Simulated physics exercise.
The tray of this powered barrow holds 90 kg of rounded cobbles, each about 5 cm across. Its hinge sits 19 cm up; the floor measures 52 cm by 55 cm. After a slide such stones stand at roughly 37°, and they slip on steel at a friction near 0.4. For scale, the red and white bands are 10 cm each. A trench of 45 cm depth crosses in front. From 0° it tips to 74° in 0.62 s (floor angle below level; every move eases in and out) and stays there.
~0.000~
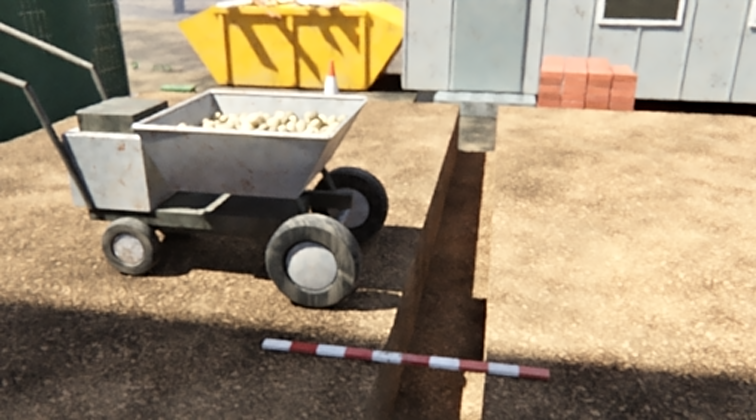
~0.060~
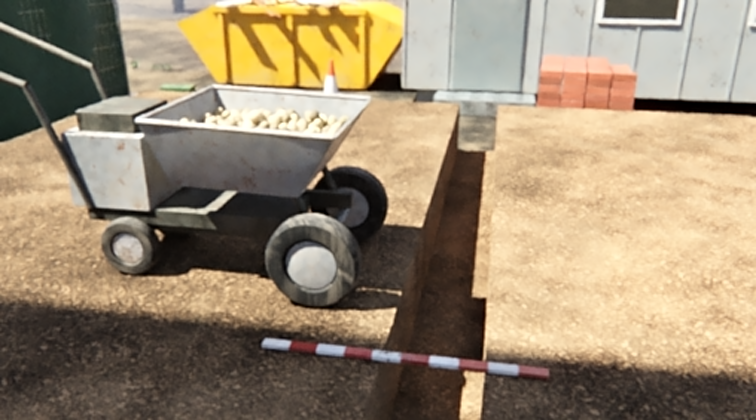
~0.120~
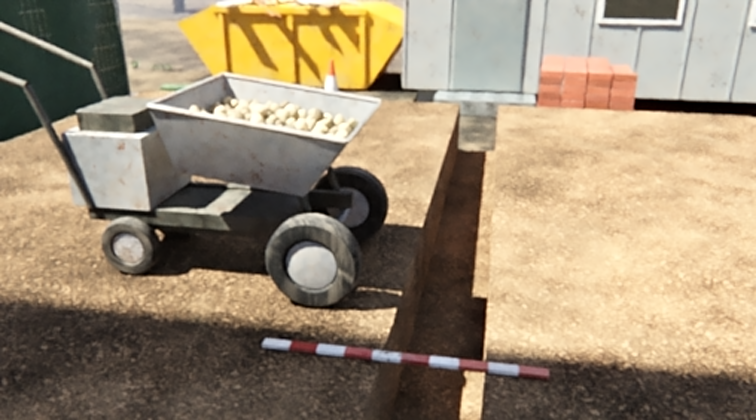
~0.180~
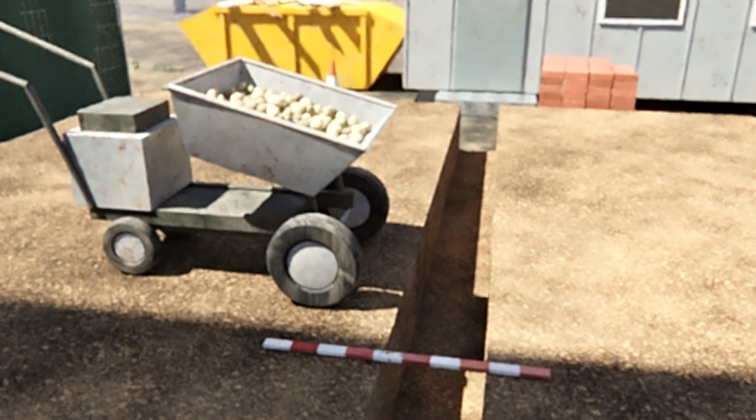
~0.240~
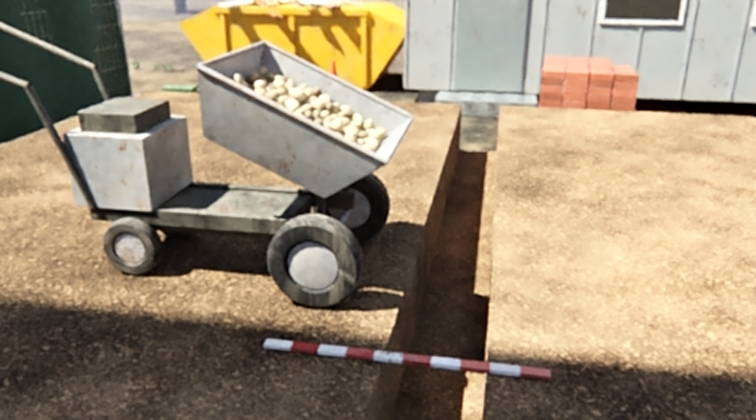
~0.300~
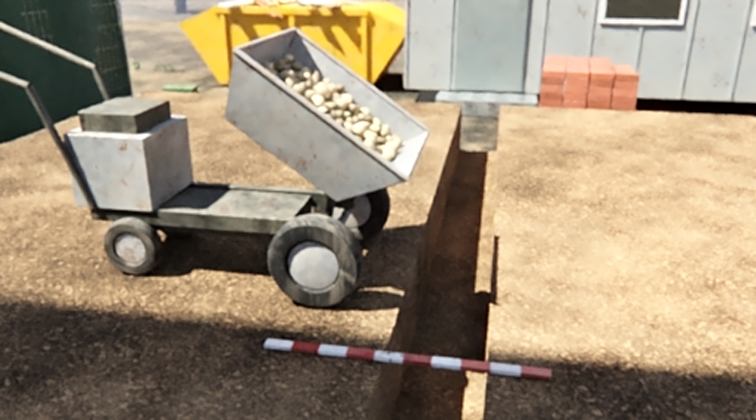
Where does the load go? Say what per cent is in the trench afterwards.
Some 30 per cent of it.
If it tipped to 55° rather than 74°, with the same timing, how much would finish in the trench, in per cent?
It would be near 15 per cent.
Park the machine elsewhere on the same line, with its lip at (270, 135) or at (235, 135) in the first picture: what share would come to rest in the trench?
About 80 and 90 per cent.
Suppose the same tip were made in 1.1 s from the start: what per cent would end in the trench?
It would be near 50 per cent.
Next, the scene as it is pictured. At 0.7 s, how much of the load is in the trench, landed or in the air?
About 10 per cent by then.
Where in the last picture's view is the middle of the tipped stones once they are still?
Near (539, 282).
After 0.5 s the floor is at 62°; 100 % in the tray; the foremost stones are at (426, 192).
After 0.7 s the floor is at 74°; 73 % in the tray, 8 % in the trench, 20 % past the trench; the foremost stones are at (527, 259).
After 1.1 s the floor is at 74°; 13 % in the tray, 15 % in the trench, 71 % past the trench; the foremost stones are at (726, 303).
After 3.0 s the floor is at 74°; 0 % in the tray, 30 % in the trench, 70 % past the trench; the foremost stones are past the picture's edge.
